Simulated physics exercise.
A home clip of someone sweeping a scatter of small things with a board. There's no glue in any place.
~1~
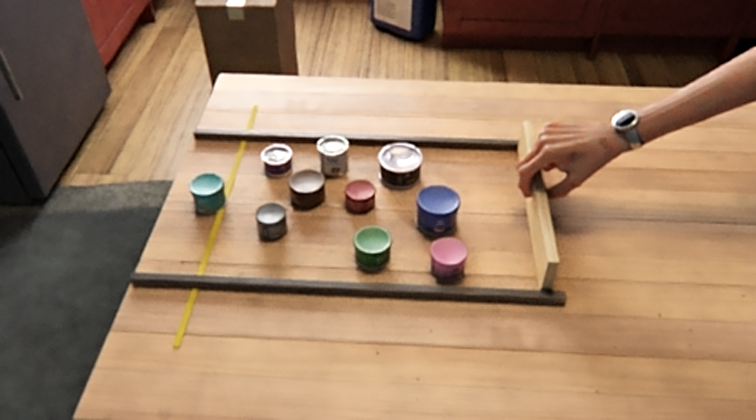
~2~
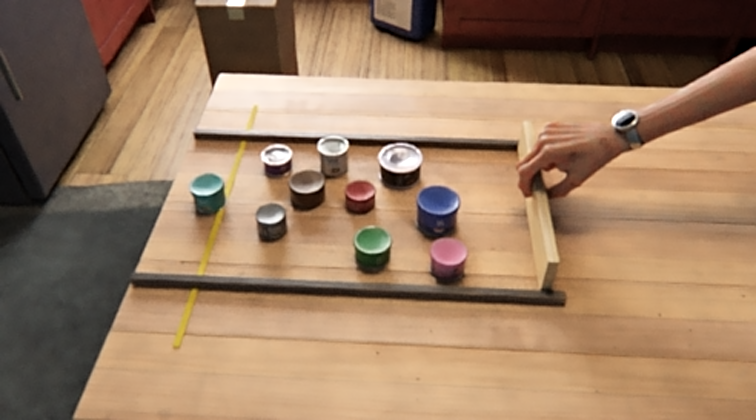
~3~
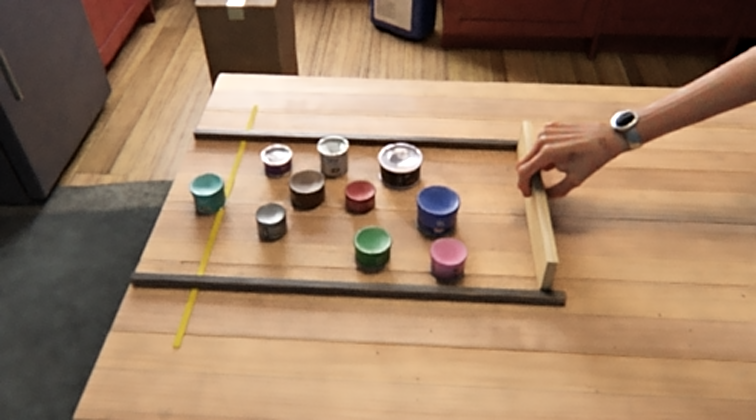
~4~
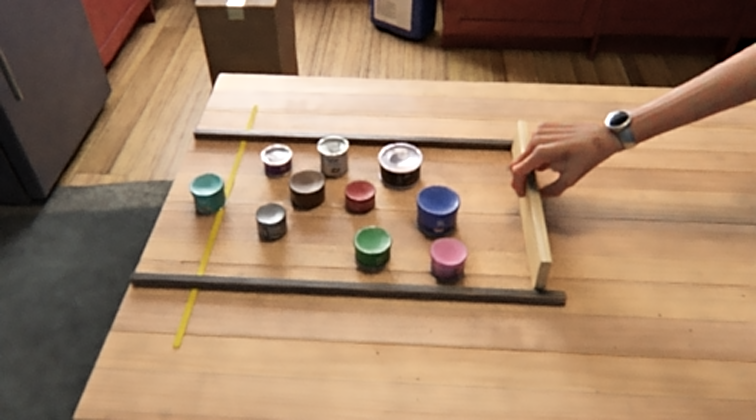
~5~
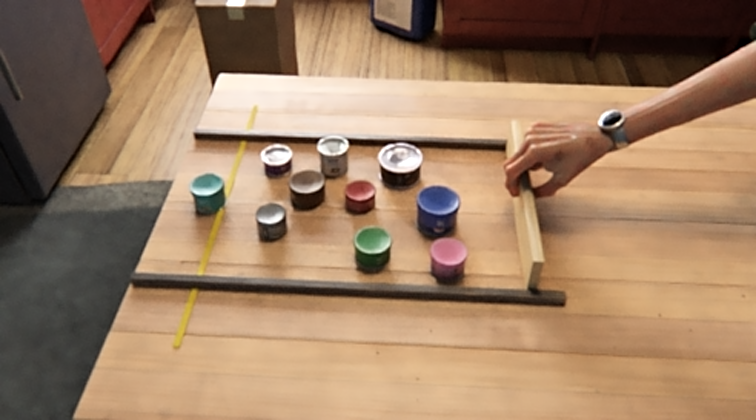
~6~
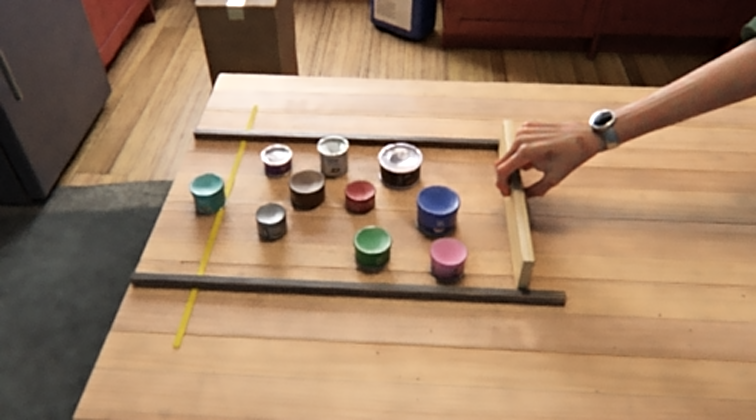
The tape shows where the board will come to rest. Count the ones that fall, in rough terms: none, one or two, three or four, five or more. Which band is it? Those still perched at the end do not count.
Once it stops, the band for pieces knocked off is one to two, pretty clearly.
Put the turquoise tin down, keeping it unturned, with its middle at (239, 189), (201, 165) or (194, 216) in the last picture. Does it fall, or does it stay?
Spot by spot, it drops away, then drops away, then drops away.
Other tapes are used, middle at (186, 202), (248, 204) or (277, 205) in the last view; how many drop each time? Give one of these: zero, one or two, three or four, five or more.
More than four; not one; zero.
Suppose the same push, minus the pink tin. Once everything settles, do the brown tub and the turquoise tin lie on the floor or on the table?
Well, the brown tub is still there while the turquoise tin goes off the edge.
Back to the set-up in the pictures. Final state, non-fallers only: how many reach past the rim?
The overhang total is 3.
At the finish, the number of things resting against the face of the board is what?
4 in contact.
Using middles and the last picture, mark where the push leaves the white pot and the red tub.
White pot at about (202, 138), red tub at about (212, 184).
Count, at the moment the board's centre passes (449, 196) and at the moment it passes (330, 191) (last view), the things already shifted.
That gives 2 for the first and 9 for the second.
A little later, none off yet; turquoise tin at rest near (209, 194); purple tin at rest near (278, 161); grey tub at rest near (272, 222).
When it is over, the number that fall off is one or two; down, turquoise tin.
